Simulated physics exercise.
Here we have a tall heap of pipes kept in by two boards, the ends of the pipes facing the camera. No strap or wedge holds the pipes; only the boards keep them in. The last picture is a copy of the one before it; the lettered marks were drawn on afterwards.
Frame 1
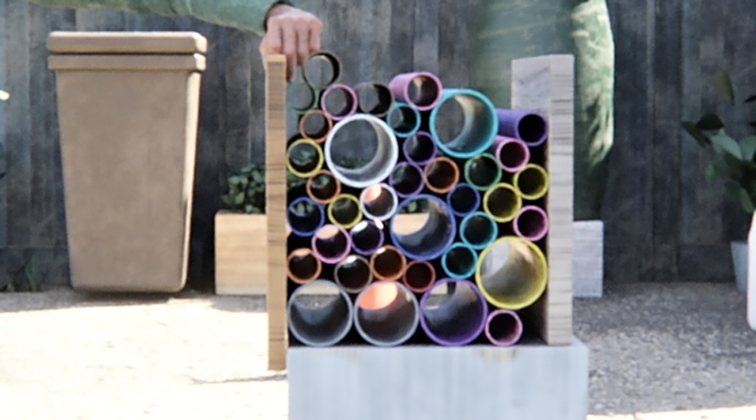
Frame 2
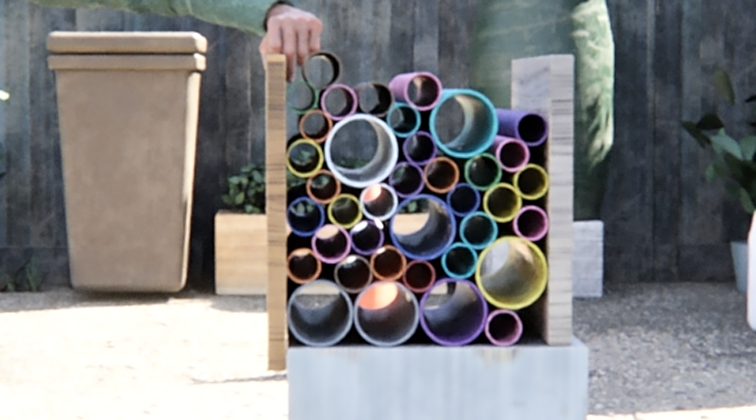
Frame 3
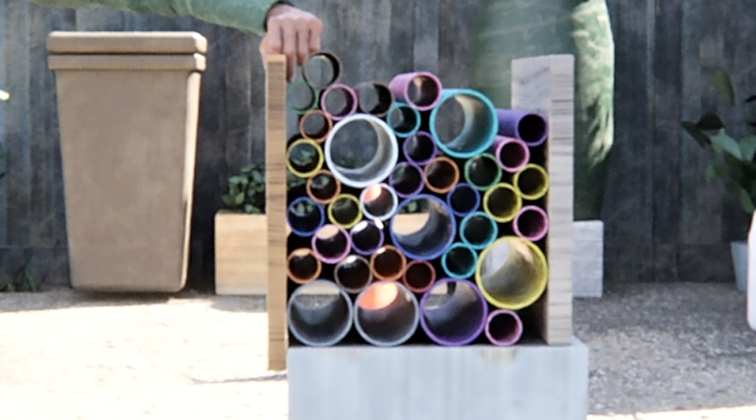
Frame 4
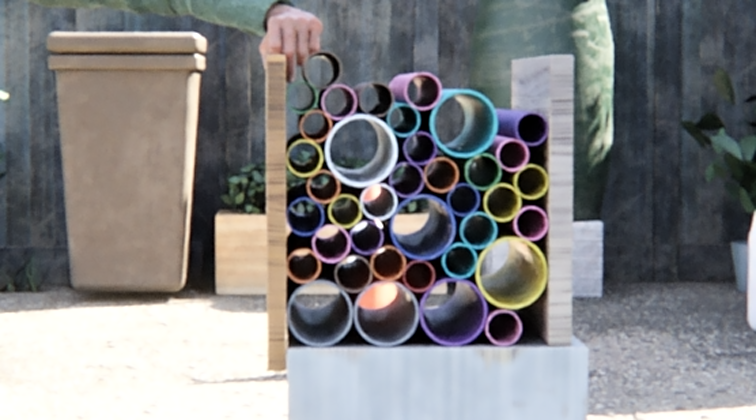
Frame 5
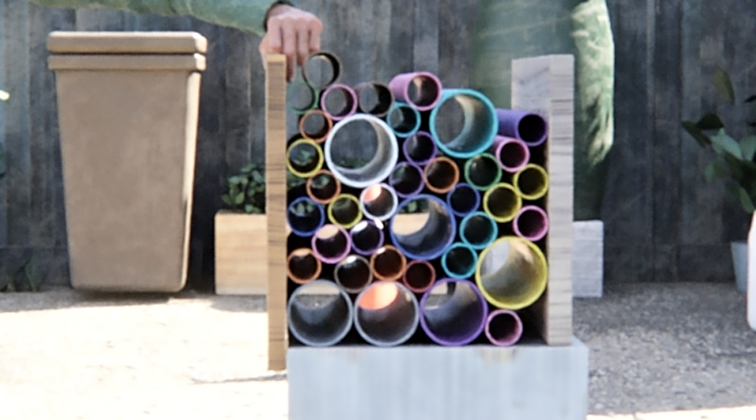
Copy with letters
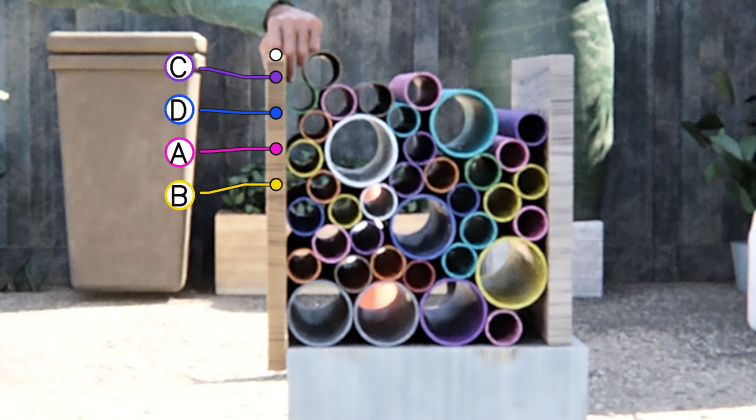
A tall heap of colorful pipes sat with open ends facing forward between two upright boards, while a hand rested on top of the left board and nothing in the stack visibly moved.
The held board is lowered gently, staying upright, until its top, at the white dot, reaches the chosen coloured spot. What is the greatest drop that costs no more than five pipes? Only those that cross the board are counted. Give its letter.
It can be let down to B.
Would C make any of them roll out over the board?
No.
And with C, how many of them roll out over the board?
At C the number is none.
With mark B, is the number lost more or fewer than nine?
Fewer than nine.
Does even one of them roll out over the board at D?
At D: No.
On the marked copy, A at (276, 149); B at (276, 185); C at (276, 77); D at (276, 113); the white dot at (276, 54).
Following B. Soon after the start, top of the board (286, 116).
Later, top of the board (286, 184).
In the end, top of the board (286, 184), two out over the board.
As for the rest, A one out over the board; C none out over the board; D none out over the board.
